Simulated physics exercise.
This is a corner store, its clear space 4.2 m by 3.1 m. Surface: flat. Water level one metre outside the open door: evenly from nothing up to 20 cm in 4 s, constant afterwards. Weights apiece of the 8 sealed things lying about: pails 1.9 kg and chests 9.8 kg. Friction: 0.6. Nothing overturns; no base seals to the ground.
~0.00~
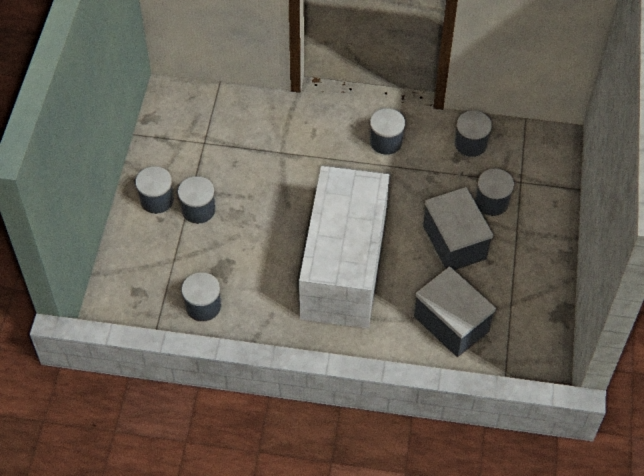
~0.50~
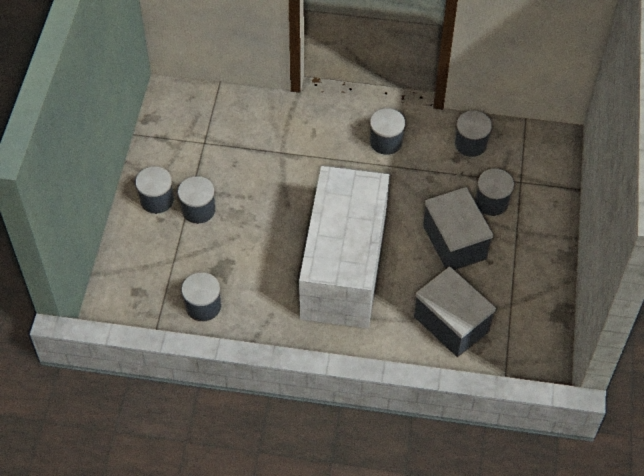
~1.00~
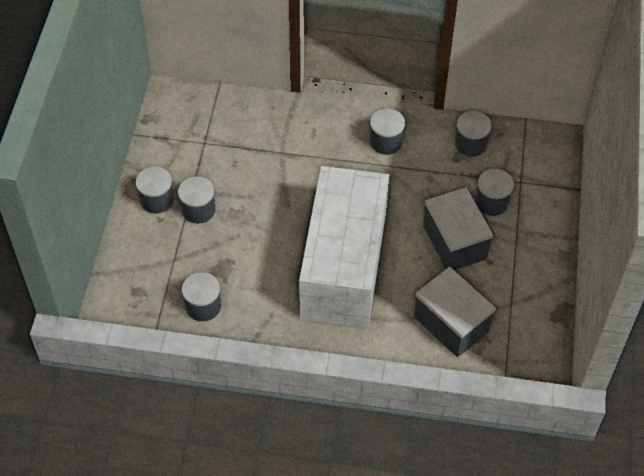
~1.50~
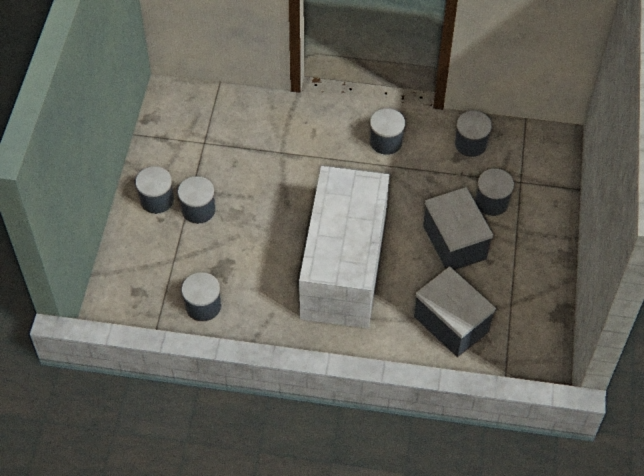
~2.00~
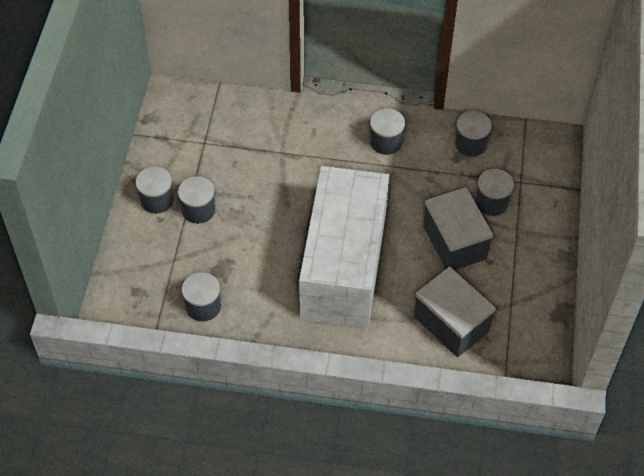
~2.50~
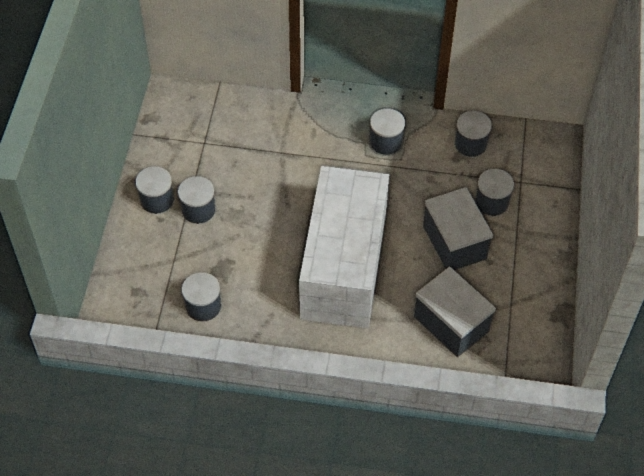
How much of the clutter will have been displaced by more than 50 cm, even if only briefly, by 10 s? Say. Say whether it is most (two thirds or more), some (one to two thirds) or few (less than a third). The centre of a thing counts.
Most.
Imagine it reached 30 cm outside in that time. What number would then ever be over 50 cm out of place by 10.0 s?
You'd get 8 in that case.
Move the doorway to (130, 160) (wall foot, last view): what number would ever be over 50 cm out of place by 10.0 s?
Count: 6.
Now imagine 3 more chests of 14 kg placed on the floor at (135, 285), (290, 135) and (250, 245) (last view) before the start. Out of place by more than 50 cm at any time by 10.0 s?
Well, it goes below, above, above.
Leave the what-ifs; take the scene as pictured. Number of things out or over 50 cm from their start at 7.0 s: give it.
By my tally, 4.
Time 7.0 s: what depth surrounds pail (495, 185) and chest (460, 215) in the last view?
Around 2 cm and 10 cm.
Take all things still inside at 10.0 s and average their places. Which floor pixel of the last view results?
Centred roughly on (374, 257).
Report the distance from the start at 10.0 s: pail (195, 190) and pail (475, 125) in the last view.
In that order: 120 cm, 50 cm.
After 3.5 s 1 of 8 are over 50 cm from their spots; 0 afloat.
After 4.5 s 1 of 8 are over 50 cm from their spots; 1 afloat.
After 7.0 s 4 of 8 are over 50 cm from their spots; 6 afloat.
After 10.0 s 8 of 8 are over 50 cm from their spots, and 8 have been at some point; 8 afloat.
